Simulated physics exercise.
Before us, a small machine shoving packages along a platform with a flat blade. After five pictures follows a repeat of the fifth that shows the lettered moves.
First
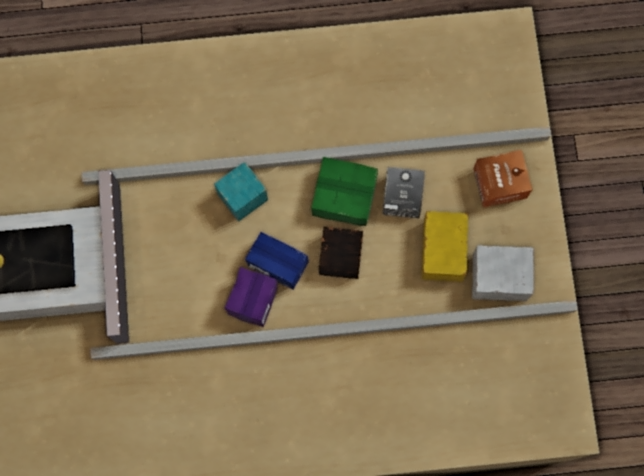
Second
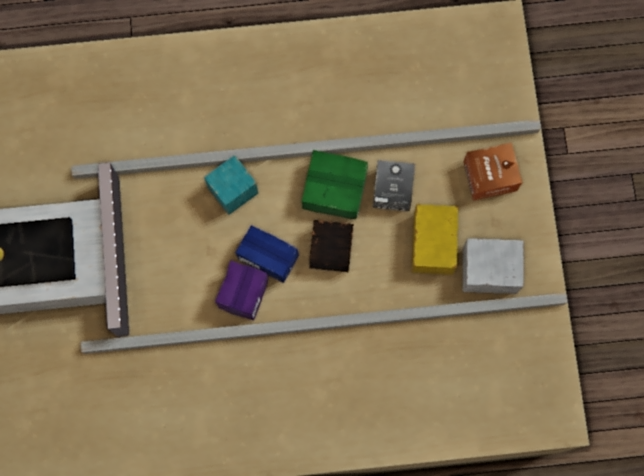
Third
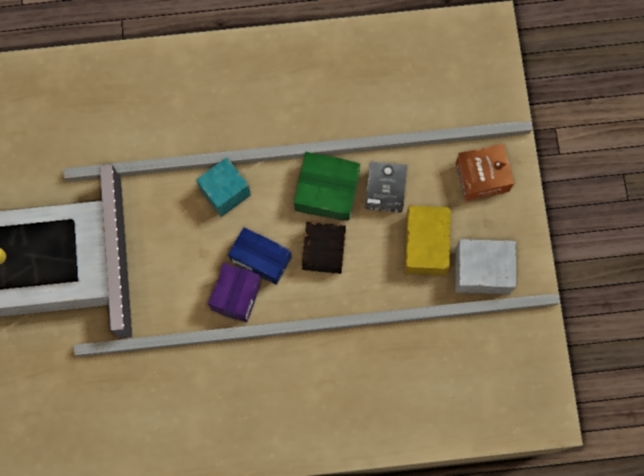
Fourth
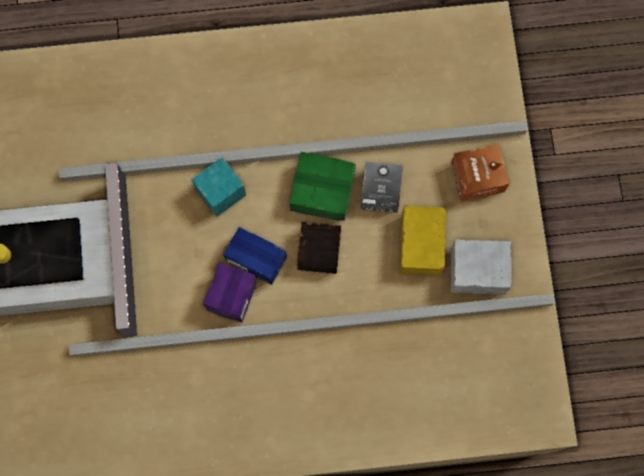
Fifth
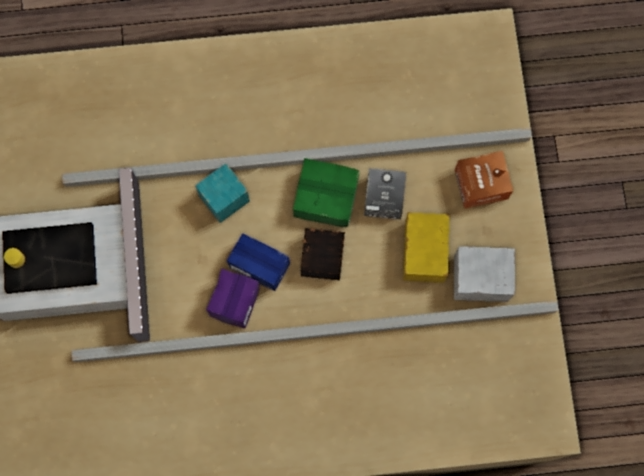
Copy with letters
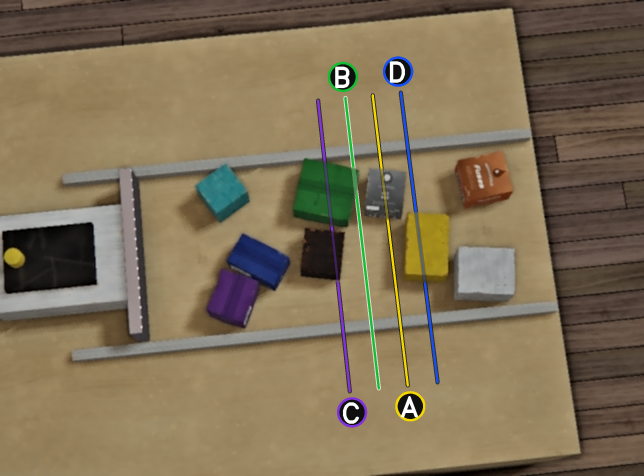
Flat-bladed machine edging slightly right between two grey rails towards colourful boxes, which stay still on the platform, untouched by the blade.
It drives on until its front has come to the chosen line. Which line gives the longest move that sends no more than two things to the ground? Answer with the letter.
D.
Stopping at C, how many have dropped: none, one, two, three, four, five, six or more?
The count is none.
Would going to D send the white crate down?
Yes.
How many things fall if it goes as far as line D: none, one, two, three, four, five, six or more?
Two.
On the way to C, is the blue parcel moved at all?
Yes.
On the copy, A at (390, 236); B at (362, 239); C at (333, 242); D at (419, 233).
On D. First, robot (161, 246); purple box (267, 294); turquoise crate (260, 198).
Then, robot (265, 236); white crate (511, 273); orange box (494, 180).
Finally, robot (344, 228); white crate over the edge; orange box over the edge; two fallen.
By contrast, A is within the limit but short; B is within the limit but short; C is within the limit but short.
